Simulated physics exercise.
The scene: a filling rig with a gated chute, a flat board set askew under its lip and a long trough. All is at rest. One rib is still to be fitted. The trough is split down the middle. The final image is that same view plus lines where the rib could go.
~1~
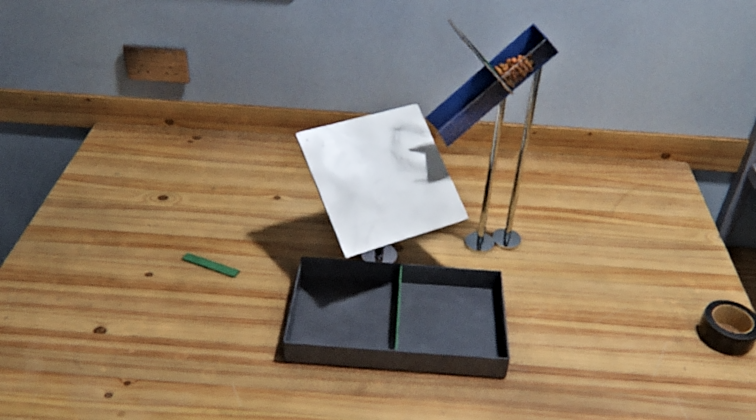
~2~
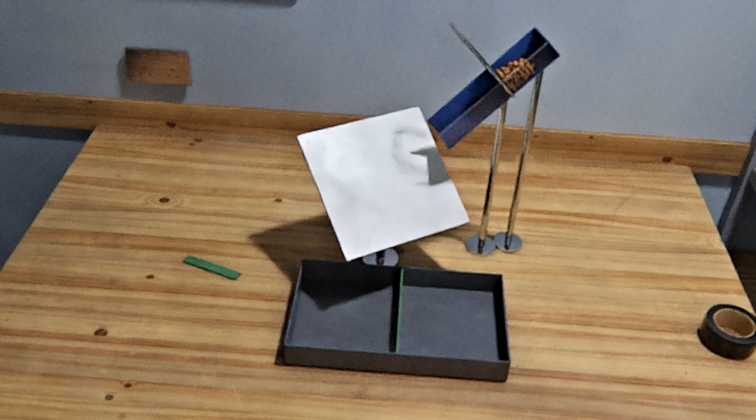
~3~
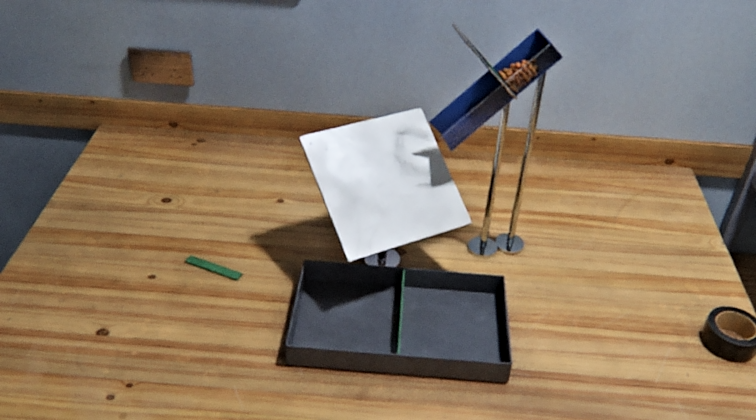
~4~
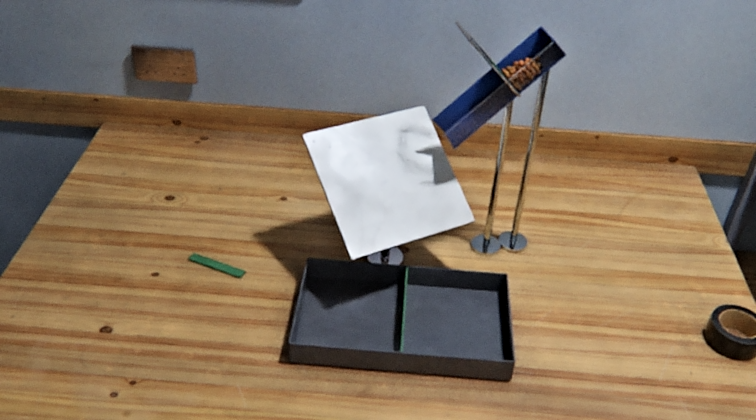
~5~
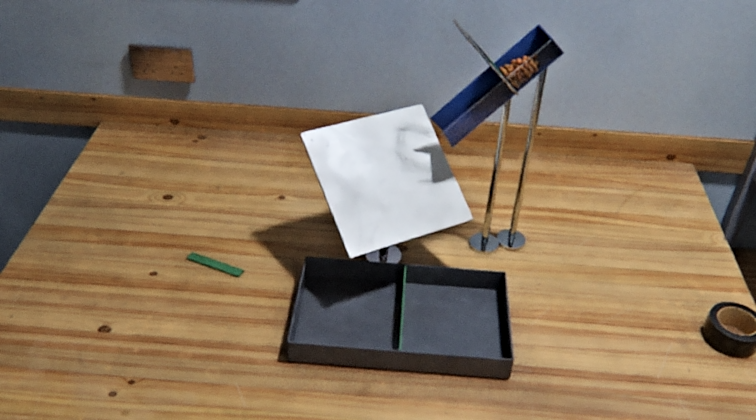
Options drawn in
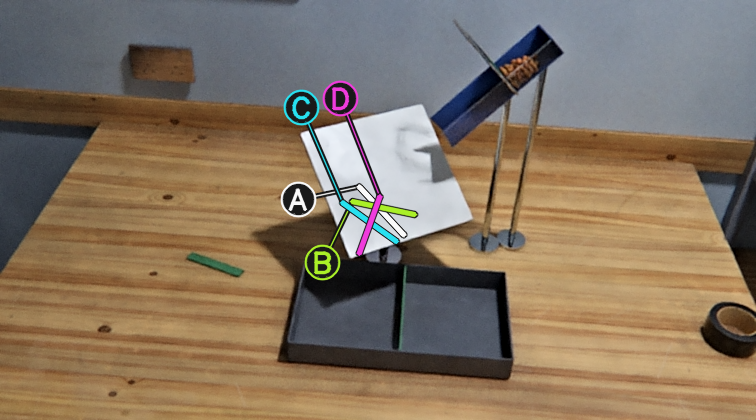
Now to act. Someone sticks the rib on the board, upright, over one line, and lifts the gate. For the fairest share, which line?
The best line is D.
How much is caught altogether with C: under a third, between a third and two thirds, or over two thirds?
Line C gives over two thirds.
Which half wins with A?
More lands on the right.
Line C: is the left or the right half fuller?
More lands on the right.
On the marked copy, line A from (359, 186) to (403, 234); line B from (352, 201) to (414, 214); line C from (342, 202) to (396, 241); line D from (379, 196) to (359, 253).
With A, of what is caught, not one piece in the left half, every piece in the right.
With B, of what is caught, just a few in the left half, almost all in the right.
With C, of what is caught, about a tenth in the left half, almost all in the right.
With D, of what is caught, roughly half in the left half, roughly half in the right.
